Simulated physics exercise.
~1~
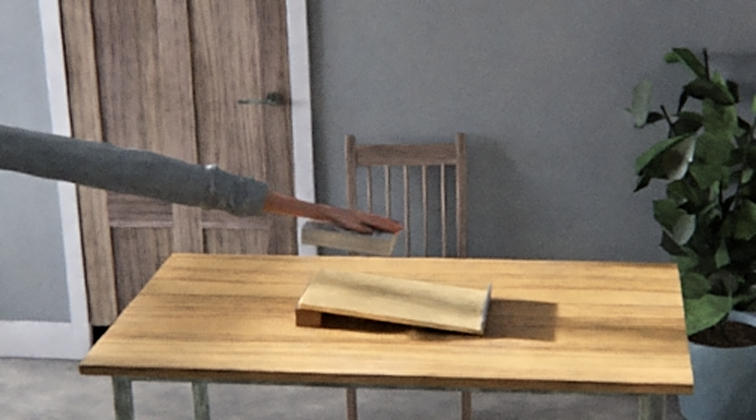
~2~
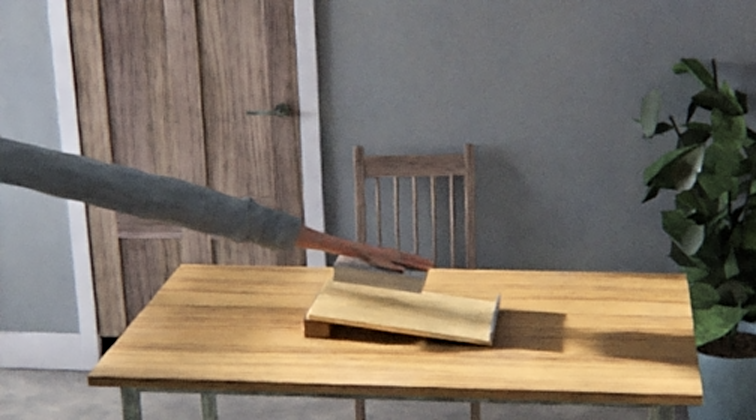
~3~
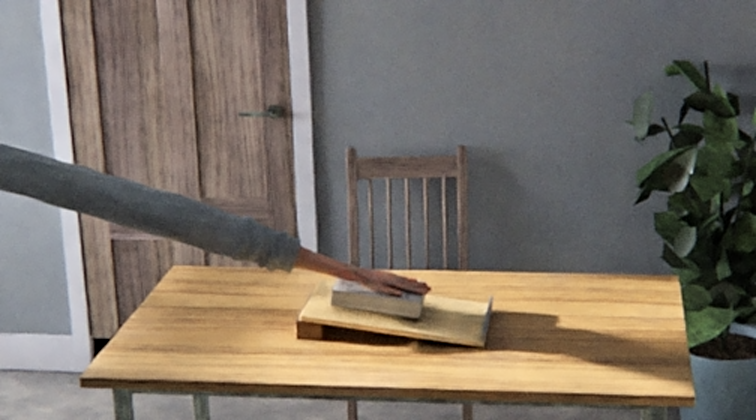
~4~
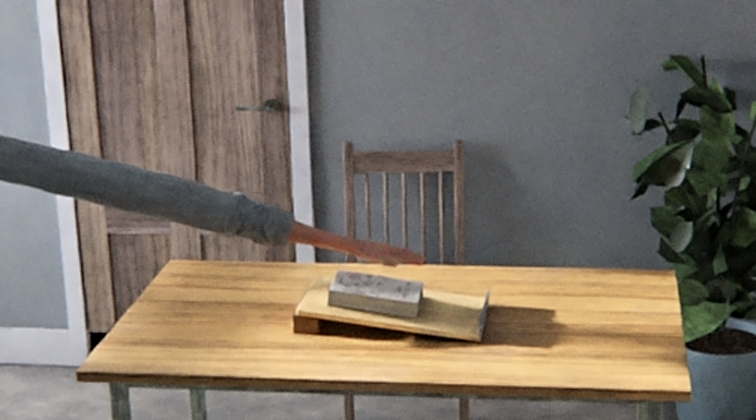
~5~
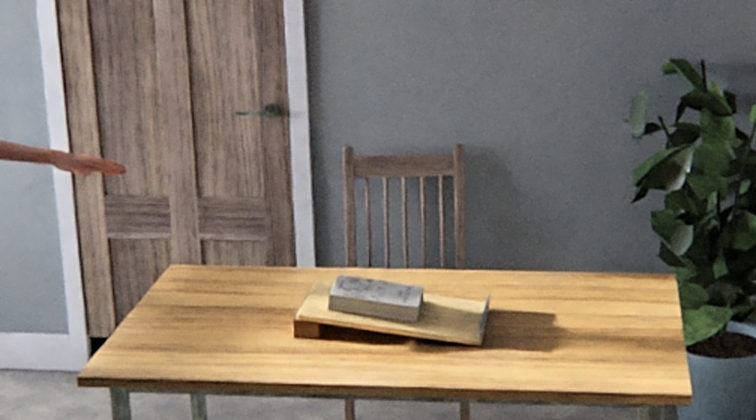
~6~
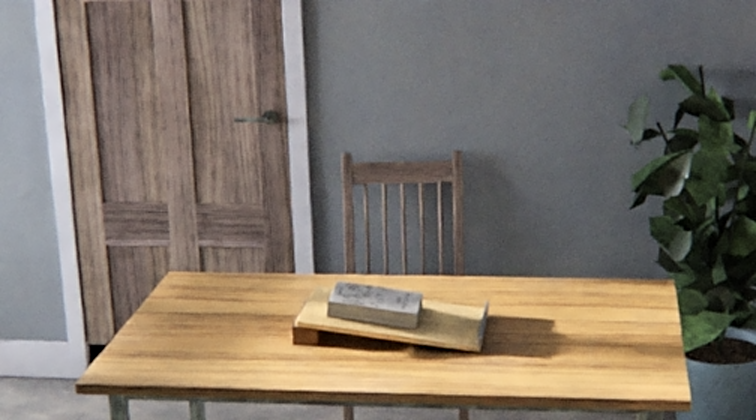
A hand in a grey sleeve lowers a whitish, book-sized block onto a slightly tilted board on a wooden table, moving it right and down, then lets go and withdraws to the left, and the block stays at rest on the board.
